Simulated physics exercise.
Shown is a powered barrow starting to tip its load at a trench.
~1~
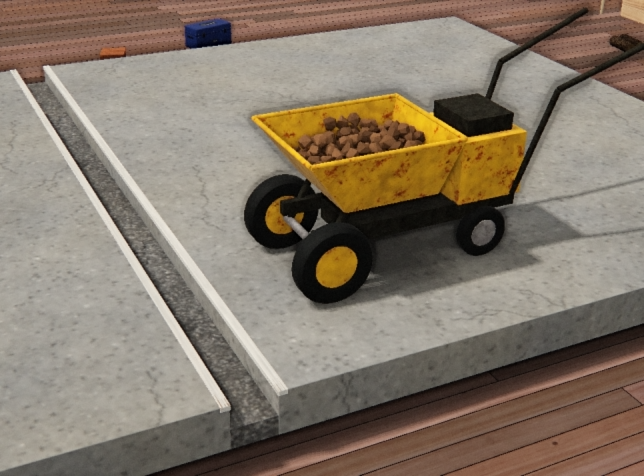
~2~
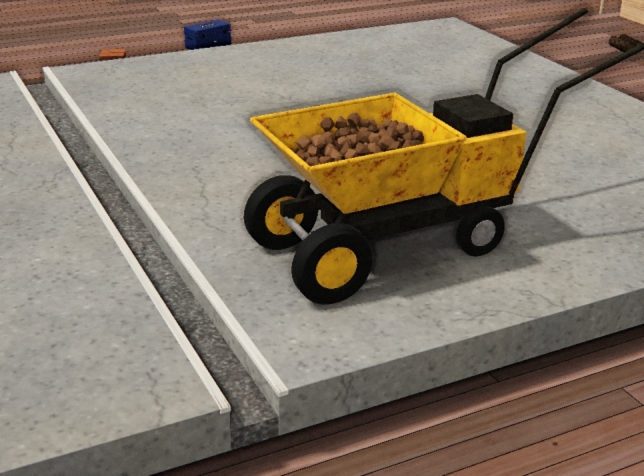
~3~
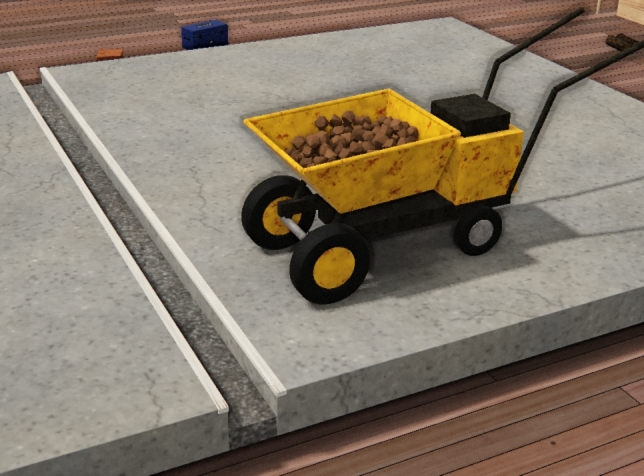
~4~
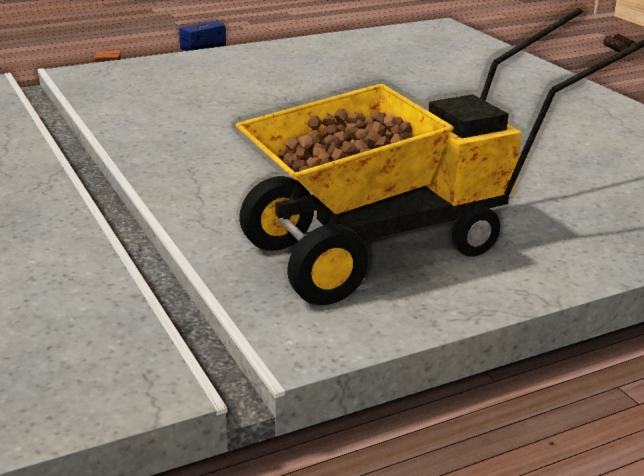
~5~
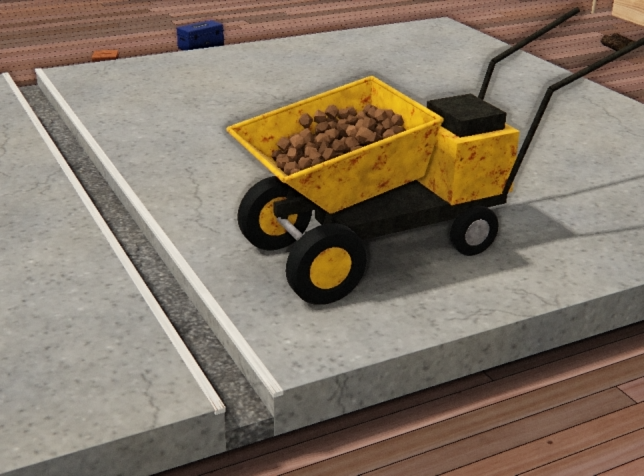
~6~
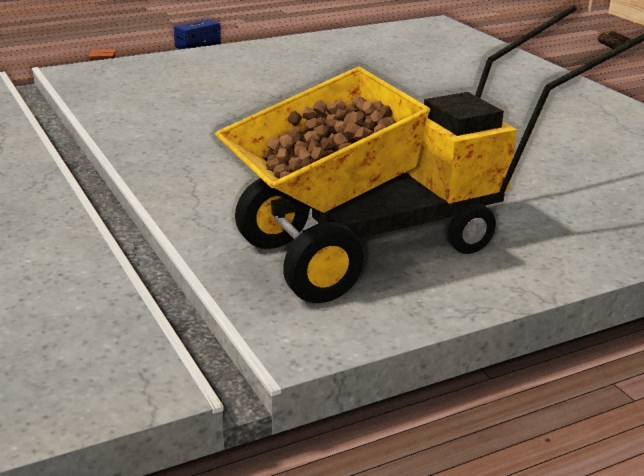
At first, a yellow powered barrow stands on a grey slab with its skip level, holding brown clods, to the right of a narrow trench. The skip then begins to tilt toward the trench, its left lip lowering slightly. By the end, the skip is clearly tipped, the clods still inside.
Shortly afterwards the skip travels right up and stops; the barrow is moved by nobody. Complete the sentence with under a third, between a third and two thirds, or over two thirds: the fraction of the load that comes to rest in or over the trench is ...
It is between a third and two thirds.
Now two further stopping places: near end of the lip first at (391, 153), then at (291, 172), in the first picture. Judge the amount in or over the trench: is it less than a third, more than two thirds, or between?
Well, for the first stop the answer is one to two thirds, and for the second it is below one third.
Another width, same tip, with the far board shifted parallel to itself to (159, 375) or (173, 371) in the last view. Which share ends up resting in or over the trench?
Lab note: Try one about 90 %, try two about 70 %.
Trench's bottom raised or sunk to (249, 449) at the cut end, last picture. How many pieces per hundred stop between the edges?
The share would be around 60 in a hundred.
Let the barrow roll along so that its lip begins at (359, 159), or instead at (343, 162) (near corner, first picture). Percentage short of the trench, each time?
Some 30 % then some 20 %.
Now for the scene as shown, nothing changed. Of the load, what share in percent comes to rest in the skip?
It comes out at some 0 in a hundred.
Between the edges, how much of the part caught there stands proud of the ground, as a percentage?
About 25 in a hundred.
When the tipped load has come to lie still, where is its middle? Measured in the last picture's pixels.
Roughly at (146, 303), give or take.
Shortly afterwards, skip tipped steeply; the whole lot in the skip.
Next, skip tipped right over; the bulk in the skip; a little in or heaped over the trench; a little beyond it; a little falling.
Some moments later, skip tipped right over; a little in the skip; near half in or heaped over the trench; near half beyond it.
In the end, skip tipped right over; near half in or heaped over the trench; near half beyond it.
